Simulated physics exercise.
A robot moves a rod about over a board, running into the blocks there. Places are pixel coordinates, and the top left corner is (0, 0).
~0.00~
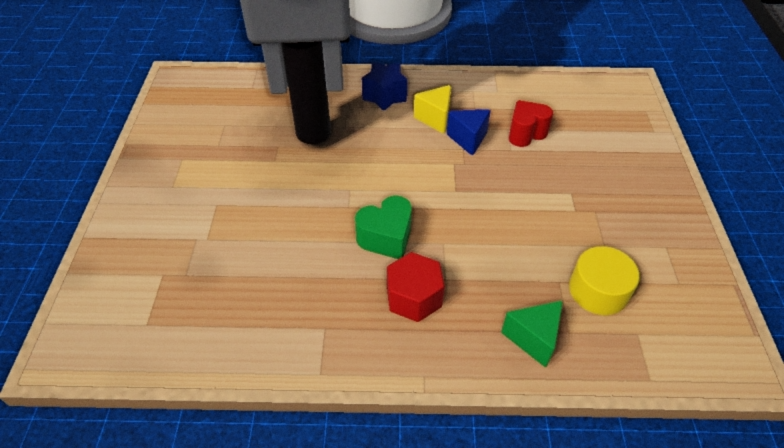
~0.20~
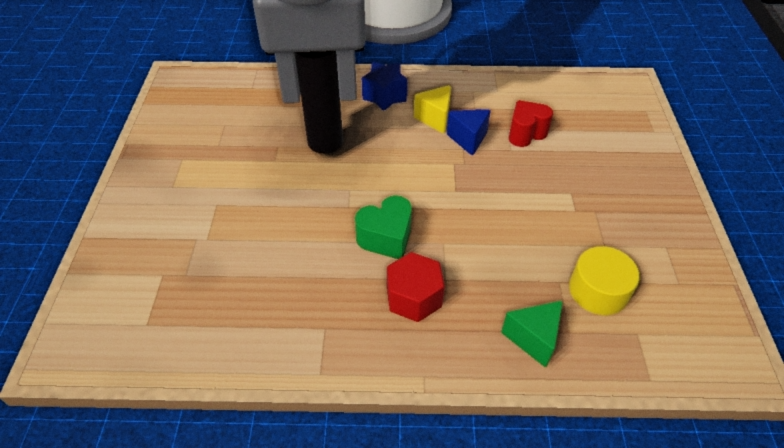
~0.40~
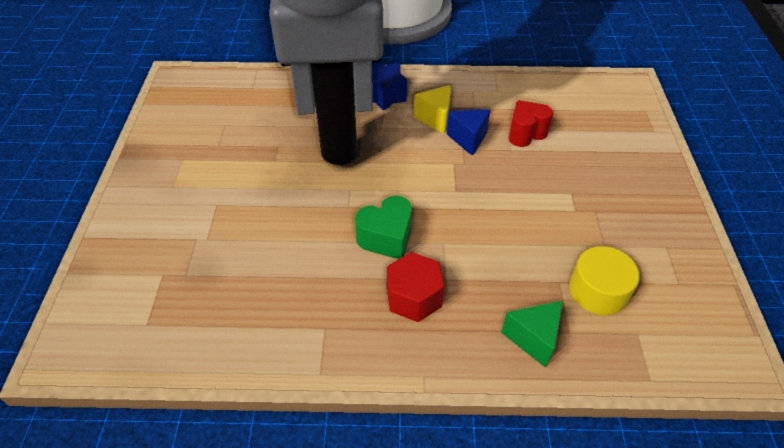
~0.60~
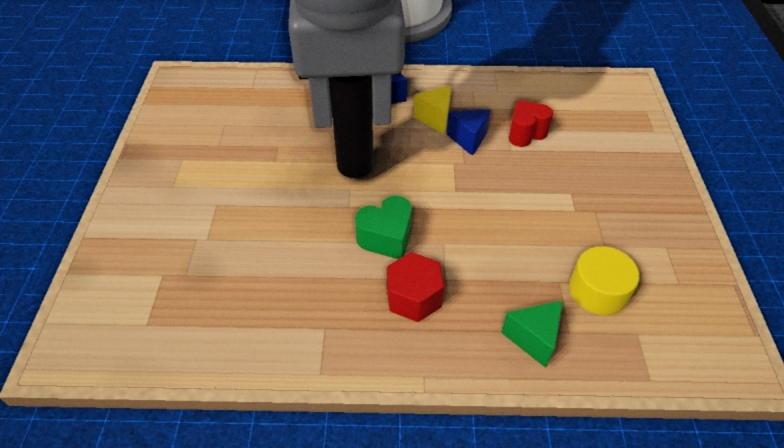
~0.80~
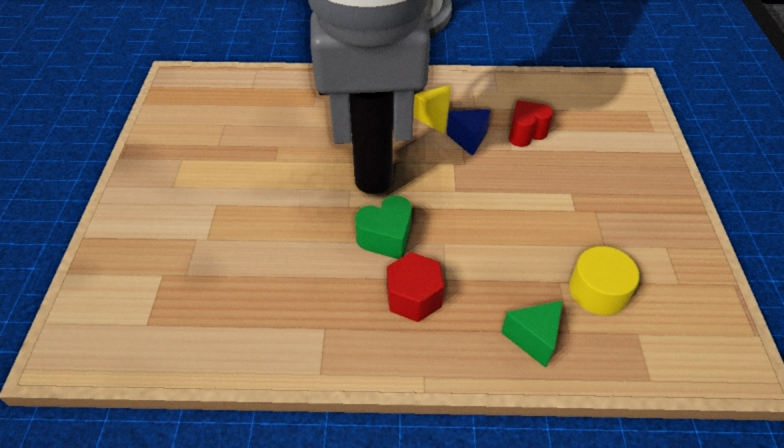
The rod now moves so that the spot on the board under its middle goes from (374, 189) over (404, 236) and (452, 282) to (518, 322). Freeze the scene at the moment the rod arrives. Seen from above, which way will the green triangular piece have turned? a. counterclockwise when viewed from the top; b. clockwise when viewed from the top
Correct choice: A.
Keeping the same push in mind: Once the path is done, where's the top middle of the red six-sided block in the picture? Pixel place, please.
That would be at about pixel (419, 311).
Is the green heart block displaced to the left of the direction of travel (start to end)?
I expect not.
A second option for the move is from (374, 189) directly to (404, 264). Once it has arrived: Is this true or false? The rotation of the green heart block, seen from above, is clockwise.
That claim is true.
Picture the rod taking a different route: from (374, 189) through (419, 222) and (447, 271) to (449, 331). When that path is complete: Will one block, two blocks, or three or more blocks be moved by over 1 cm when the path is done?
Looking at the path, I think two of the blocks end up more than 1 cm away.
The first path, step by step. One third of the way, rod (405, 229); green heart block (394, 246), turned 45° clockwise; red six-sided block (418, 284).
Two thirds of the way, rod (453, 274); green heart block (399, 265), turned 85° clockwise; red six-sided block (419, 311), turned 20° anticlockwise.
At the end, rod (520, 315); green heart block (399, 265), turned 85° clockwise; red six-sided block (419, 311), turned 20° anticlockwise; green triangular piece (554, 331), turned 20° anticlockwise; yellow circular block not moved.
